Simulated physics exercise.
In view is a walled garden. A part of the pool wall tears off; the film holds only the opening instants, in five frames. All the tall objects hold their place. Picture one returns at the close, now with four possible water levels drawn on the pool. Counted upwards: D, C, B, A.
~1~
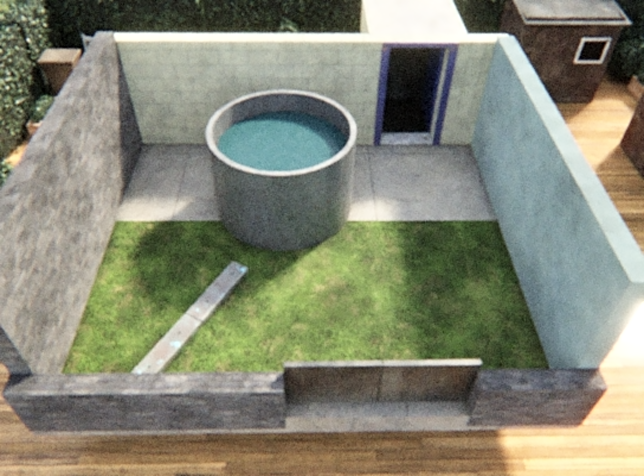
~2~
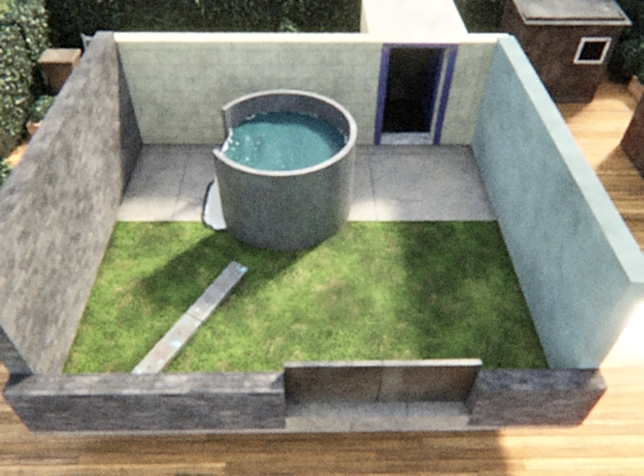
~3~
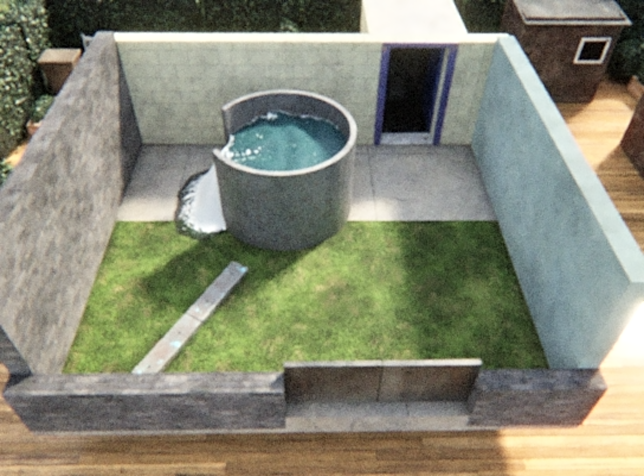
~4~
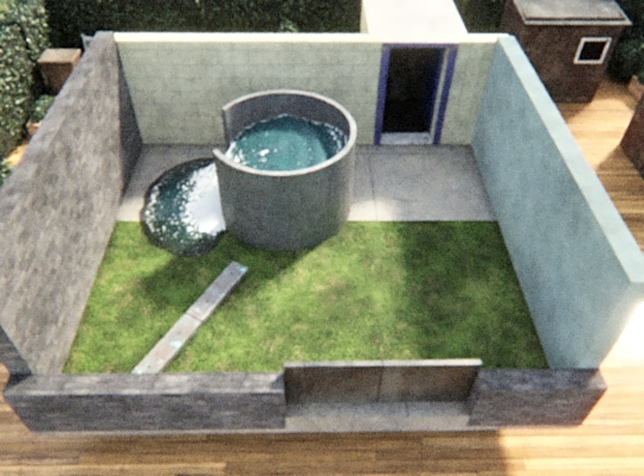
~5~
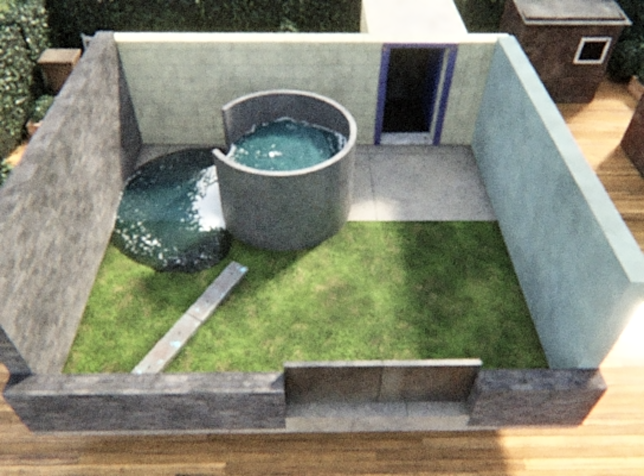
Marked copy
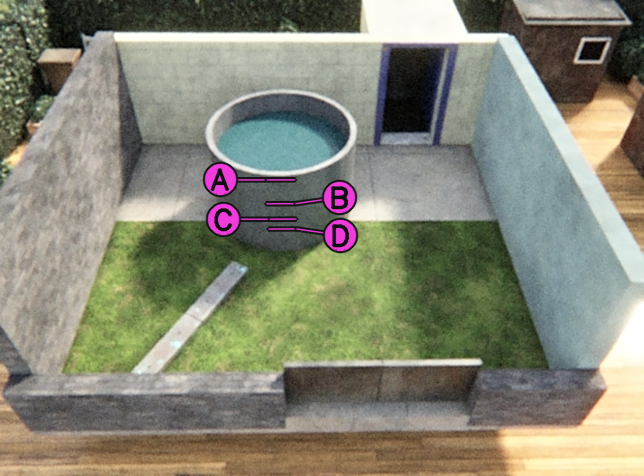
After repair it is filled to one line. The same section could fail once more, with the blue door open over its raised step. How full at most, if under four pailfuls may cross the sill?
B.
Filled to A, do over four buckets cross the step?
Yes, it does.
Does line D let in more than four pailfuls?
No, not at all.
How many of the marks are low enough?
Three.
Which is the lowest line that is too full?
A it is.
On the marked copy, A at (279, 179); B at (281, 203); C at (281, 219); D at (282, 228); from the bottom up D, C, B, A.
With A, about 9 bucketfuls get in.
With B, a splash gets over, under a bucket.
With C, nothing gets over.
With D, nothing gets over.
